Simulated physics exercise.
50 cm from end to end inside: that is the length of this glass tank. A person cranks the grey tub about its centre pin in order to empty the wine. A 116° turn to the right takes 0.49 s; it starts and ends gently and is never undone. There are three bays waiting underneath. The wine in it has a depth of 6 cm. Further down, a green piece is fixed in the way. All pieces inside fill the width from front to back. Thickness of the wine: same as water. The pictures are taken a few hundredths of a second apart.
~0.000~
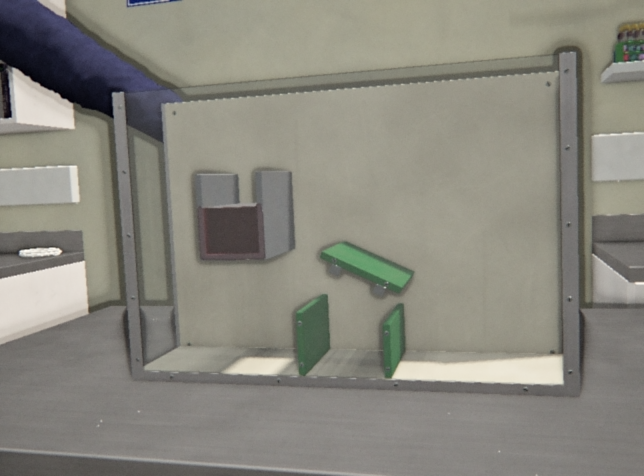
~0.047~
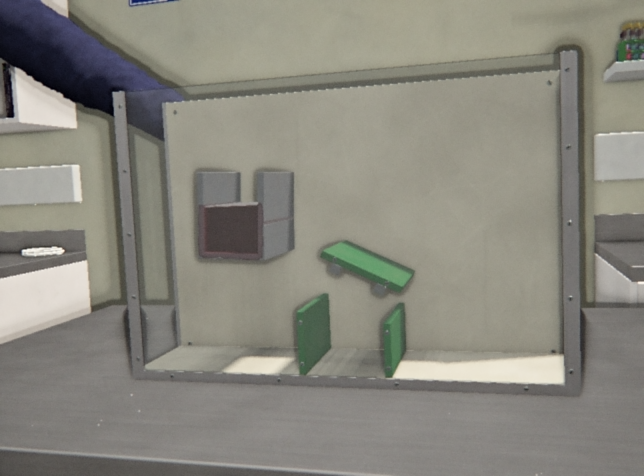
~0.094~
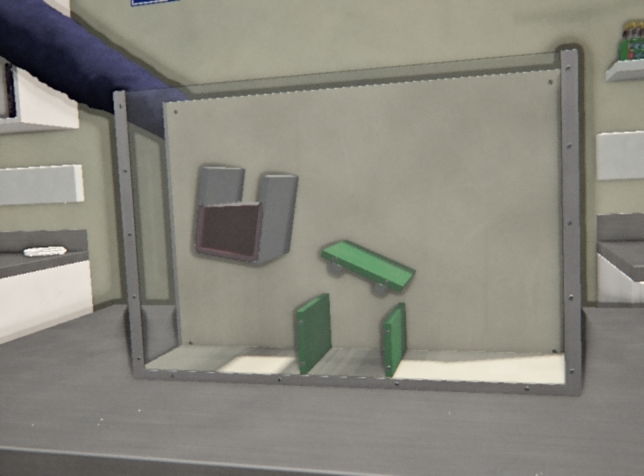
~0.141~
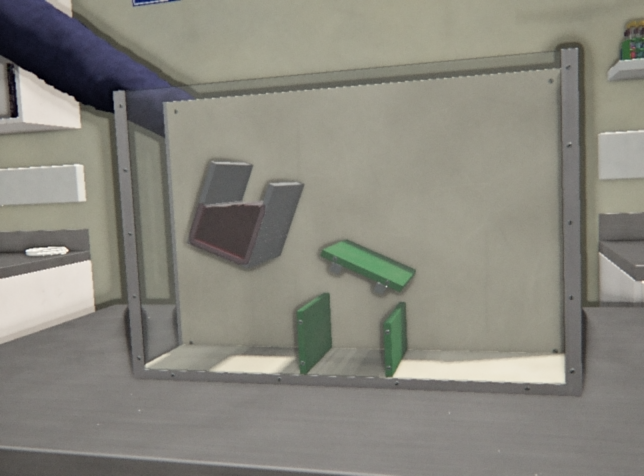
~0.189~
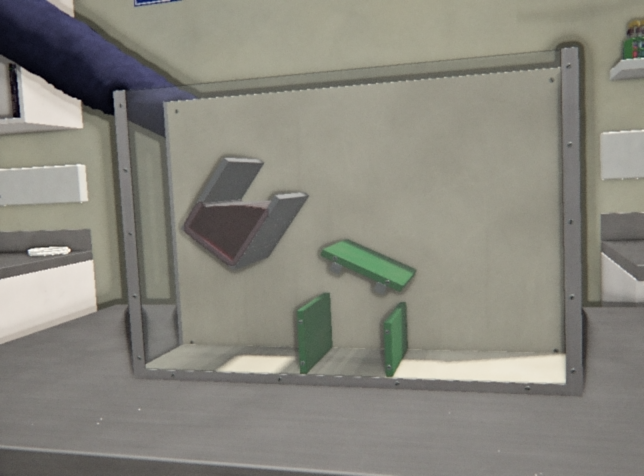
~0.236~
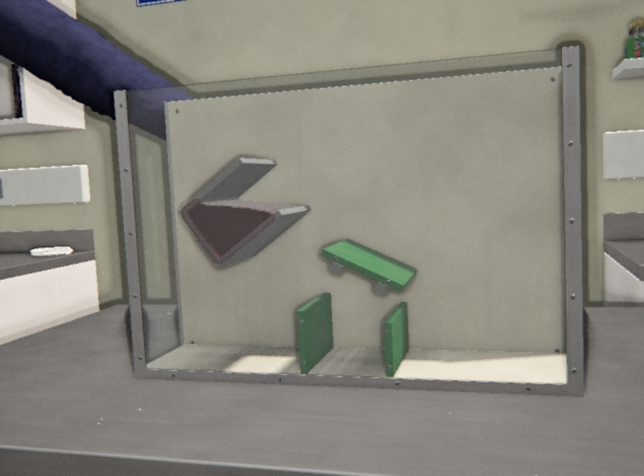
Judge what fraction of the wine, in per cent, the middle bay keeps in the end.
Close to 70 per cent of it.
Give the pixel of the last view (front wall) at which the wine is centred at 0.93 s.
Centre of mass, last view: Approx. (303, 364).
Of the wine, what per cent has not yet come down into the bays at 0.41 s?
Close to 95 in a hundred.
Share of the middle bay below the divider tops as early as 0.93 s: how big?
Share there: Around 70 %.
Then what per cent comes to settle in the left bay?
Near 28 in a hundred.
After 0.41 s 95 per cent has yet to come down; below, left 0, middle 5, right 0.
After 0.64 s 24 per cent has yet to come down; below, left 20, middle 56, right 0.
After 0.93 s 0 per cent has yet to come down; below, left 29, middle 70, right 1.
In the end the left bay holds 29, the middle 70 and the right 1 per cent.
